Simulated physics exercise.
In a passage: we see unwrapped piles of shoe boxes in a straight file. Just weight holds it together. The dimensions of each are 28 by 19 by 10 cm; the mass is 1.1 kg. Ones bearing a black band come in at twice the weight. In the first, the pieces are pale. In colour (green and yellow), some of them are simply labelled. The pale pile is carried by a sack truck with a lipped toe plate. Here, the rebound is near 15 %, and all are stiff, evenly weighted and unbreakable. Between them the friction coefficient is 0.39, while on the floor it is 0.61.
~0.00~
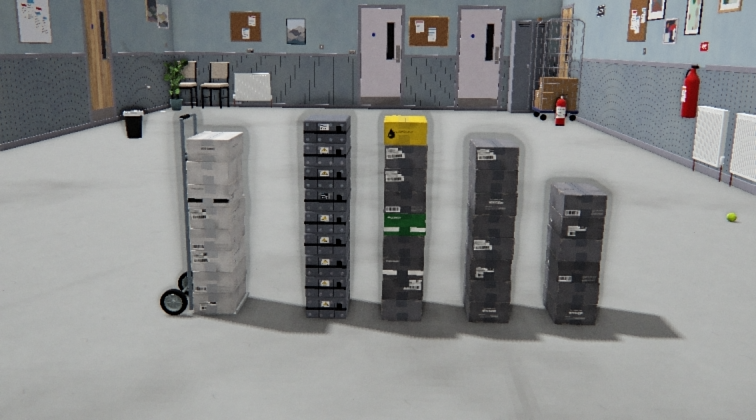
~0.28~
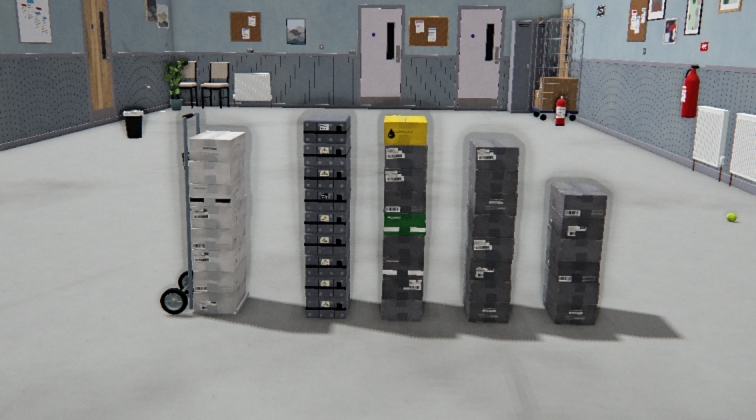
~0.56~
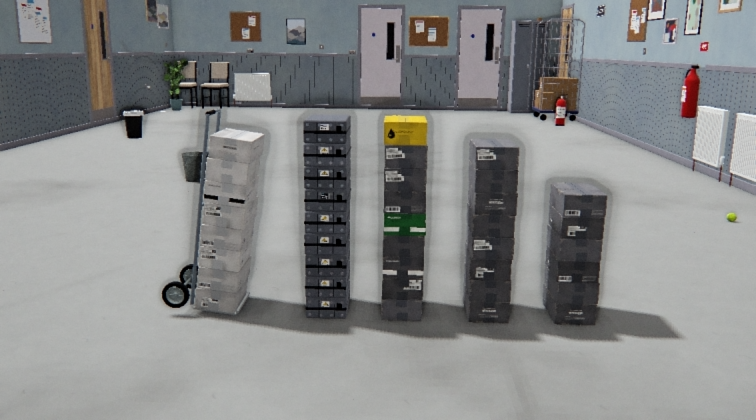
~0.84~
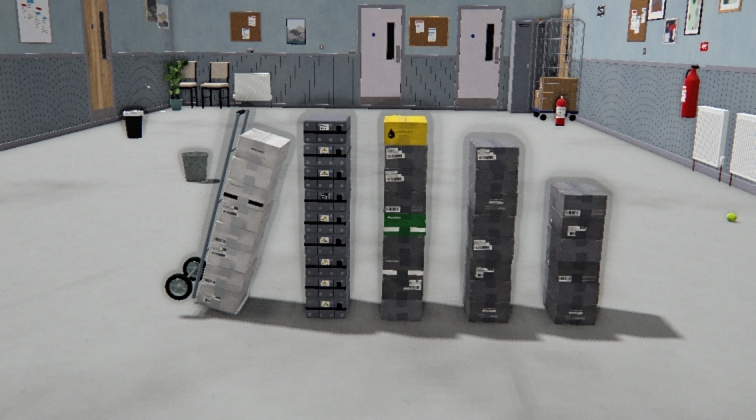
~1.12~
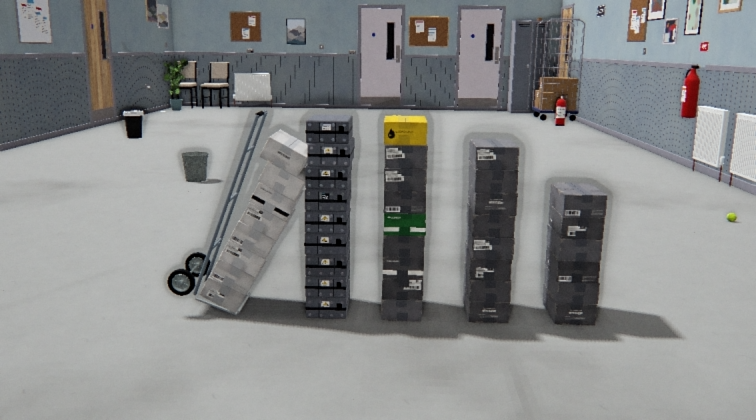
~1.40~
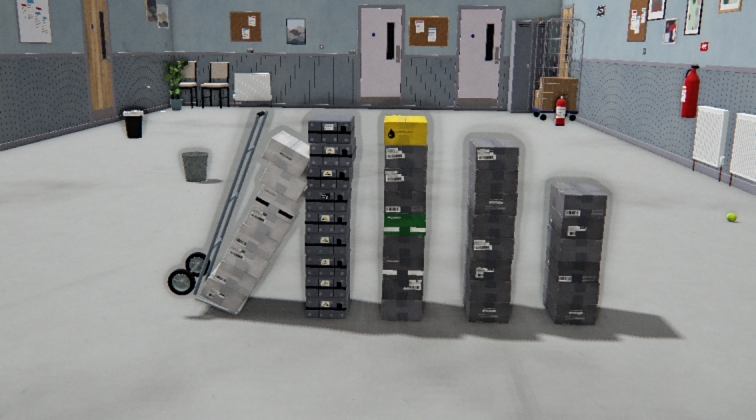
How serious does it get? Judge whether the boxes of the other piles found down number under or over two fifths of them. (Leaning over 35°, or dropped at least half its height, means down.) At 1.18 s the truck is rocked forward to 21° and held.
Under two fifths.
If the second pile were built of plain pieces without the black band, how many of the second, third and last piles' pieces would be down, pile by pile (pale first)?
In that case the second pile has 9 down, the third 9, the last 5.
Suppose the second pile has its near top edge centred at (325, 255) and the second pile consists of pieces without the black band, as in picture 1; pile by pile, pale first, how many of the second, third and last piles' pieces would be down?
Down by pile: Second 0, third 0, last 0.
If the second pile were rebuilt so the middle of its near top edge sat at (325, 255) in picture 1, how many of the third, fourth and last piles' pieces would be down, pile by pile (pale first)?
Down by pile: Third 0, fourth 0, last 0.
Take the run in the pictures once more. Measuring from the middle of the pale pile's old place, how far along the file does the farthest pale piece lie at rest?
Distance along: Near 35 cm.
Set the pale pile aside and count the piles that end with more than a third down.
Summing them, I get 0 in all.
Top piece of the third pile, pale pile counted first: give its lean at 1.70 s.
I'd put it close to 0° from upright.
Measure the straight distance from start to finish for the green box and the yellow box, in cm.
Green 0, yellow 0.
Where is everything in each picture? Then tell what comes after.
In the first picture (each place is the centre of the face we see best), truck frame (184, 158) 0° forward; green box (405, 225); yellow box (405, 134); the others all in place.
The second picture shows truck frame (186, 158) 1° forward; yellow box (405, 134).
The third picture shows truck frame (204, 154) 7° forward, top of the pale pile leaning 7°; yellow box (405, 134); the others all in place.
The fourth picture shows truck frame (229, 152) 16° forward, top of the pale pile leaning 16°; yellow box (405, 134); the others all in place.
The fifth picture shows truck frame (244, 153) 21° forward, top of the pale pile leaning 28°; green box (405, 225); 2 have shifted.
The sixth picture shows truck frame (245, 153) 21° forward, top of the pale pile leaning 29°; green box (405, 225); yellow box (405, 134); 3 have shifted.
By 1.46 s, 0 of the pale pile down; none of the 32 other boxes down, 3 disturbed.
When it is over (2.2 s), 0 of the pale pile down; none of the 32 other boxes down, 3 disturbed; yellow box unmoved; green box unmoved. That is 0 per cent. In pixels of the last frame, middles, yellow box near (405, 130), green box near (404, 217).
